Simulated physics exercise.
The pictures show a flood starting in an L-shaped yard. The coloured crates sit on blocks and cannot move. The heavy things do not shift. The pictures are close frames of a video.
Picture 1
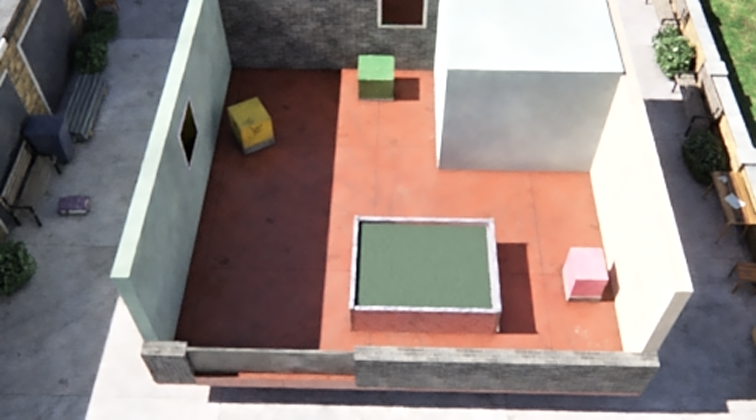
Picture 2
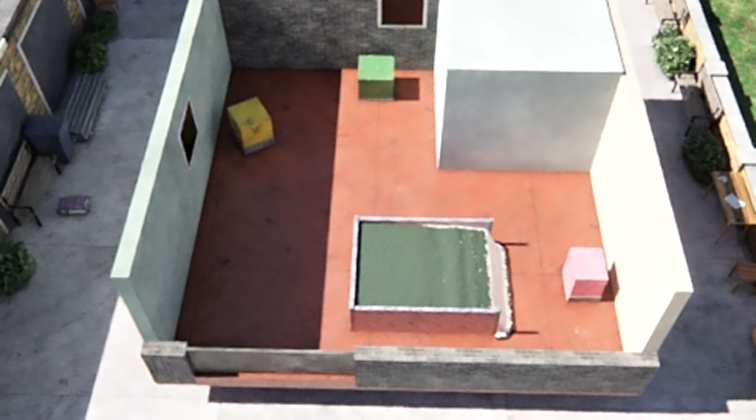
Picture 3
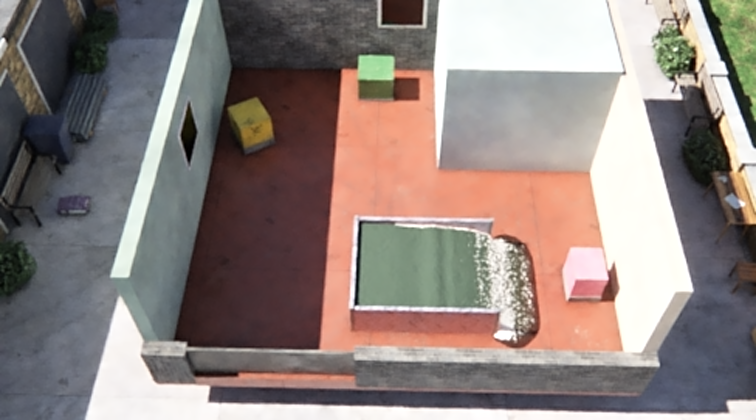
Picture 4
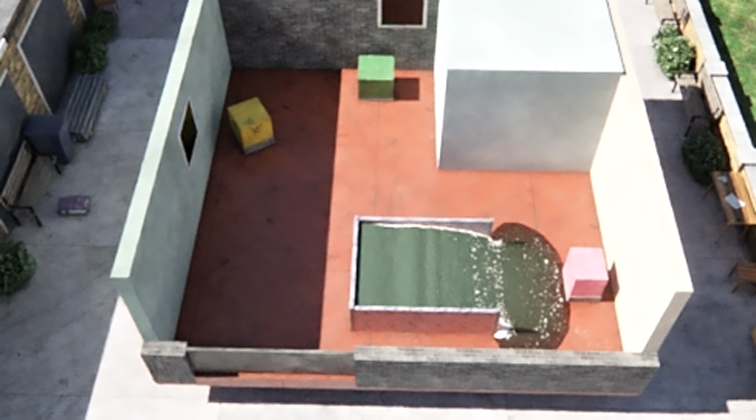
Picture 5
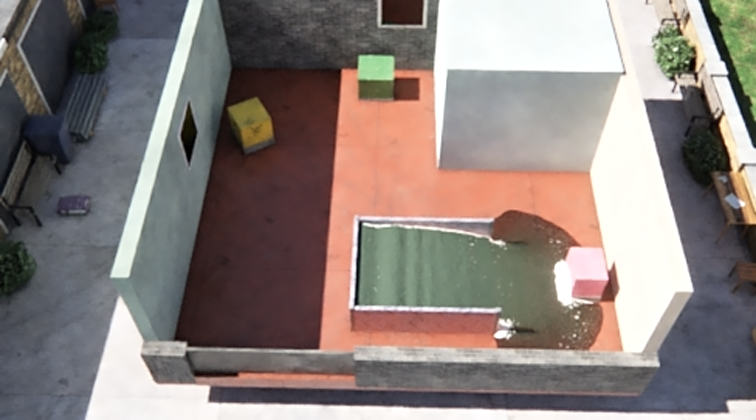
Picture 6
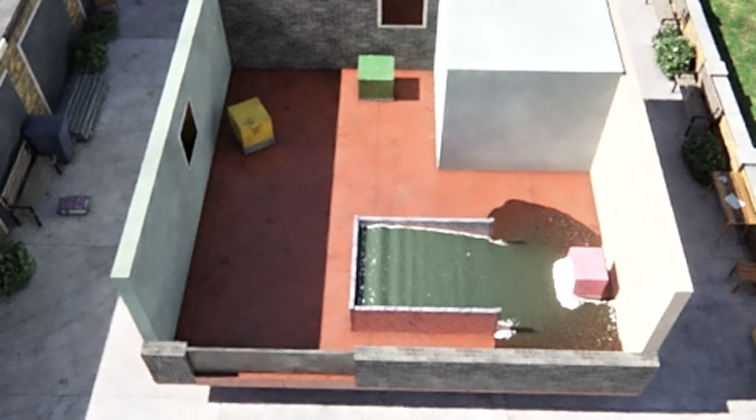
The clip opens on a walled yard with a red floor, colored blocks and a rectangular tank of still, dark green water. Water bursts from the tank's right side in a foamy front, spreads rightward across the floor, then reaches the pink block and froths white around its base.
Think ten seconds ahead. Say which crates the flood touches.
In the end: The green crate stays dry; the yellow crate stays dry; the pink crate gets wet.
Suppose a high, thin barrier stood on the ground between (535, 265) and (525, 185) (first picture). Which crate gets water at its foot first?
First comes the pink crate.
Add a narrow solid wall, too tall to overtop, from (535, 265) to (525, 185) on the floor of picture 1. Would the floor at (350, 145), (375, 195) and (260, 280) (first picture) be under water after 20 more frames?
As listed: Awash, awash, dry.
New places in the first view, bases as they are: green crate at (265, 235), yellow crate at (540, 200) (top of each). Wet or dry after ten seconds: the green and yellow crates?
Green crate is wetted, yellow crate ends up wet.
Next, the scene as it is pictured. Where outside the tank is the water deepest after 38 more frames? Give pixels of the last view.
I would point to (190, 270).
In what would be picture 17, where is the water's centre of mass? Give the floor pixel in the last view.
Near (514, 285).
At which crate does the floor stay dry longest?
That is the green one.
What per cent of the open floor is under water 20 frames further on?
Close to 40 %.
A moment on, water covers 20 % of the floor; the green crate not reached, the yellow crate not reached, the pink crate water round its plinth.
Next, water covers 20 % of the floor; the green crate not reached, the yellow crate not reached, the pink crate water round its plinth.
Then, water covers 40 % of the floor; the green crate not reached, the yellow crate not reached, the pink crate water round its plinth.
Later, water covers 75 % of the floor; the green crate not reached, the yellow crate water round its plinth, the pink crate water round its plinth.
In the end, water covers 90 % of the floor; the green crate stayed above the water, the yellow crate stayed above the water, the pink crate was topped.
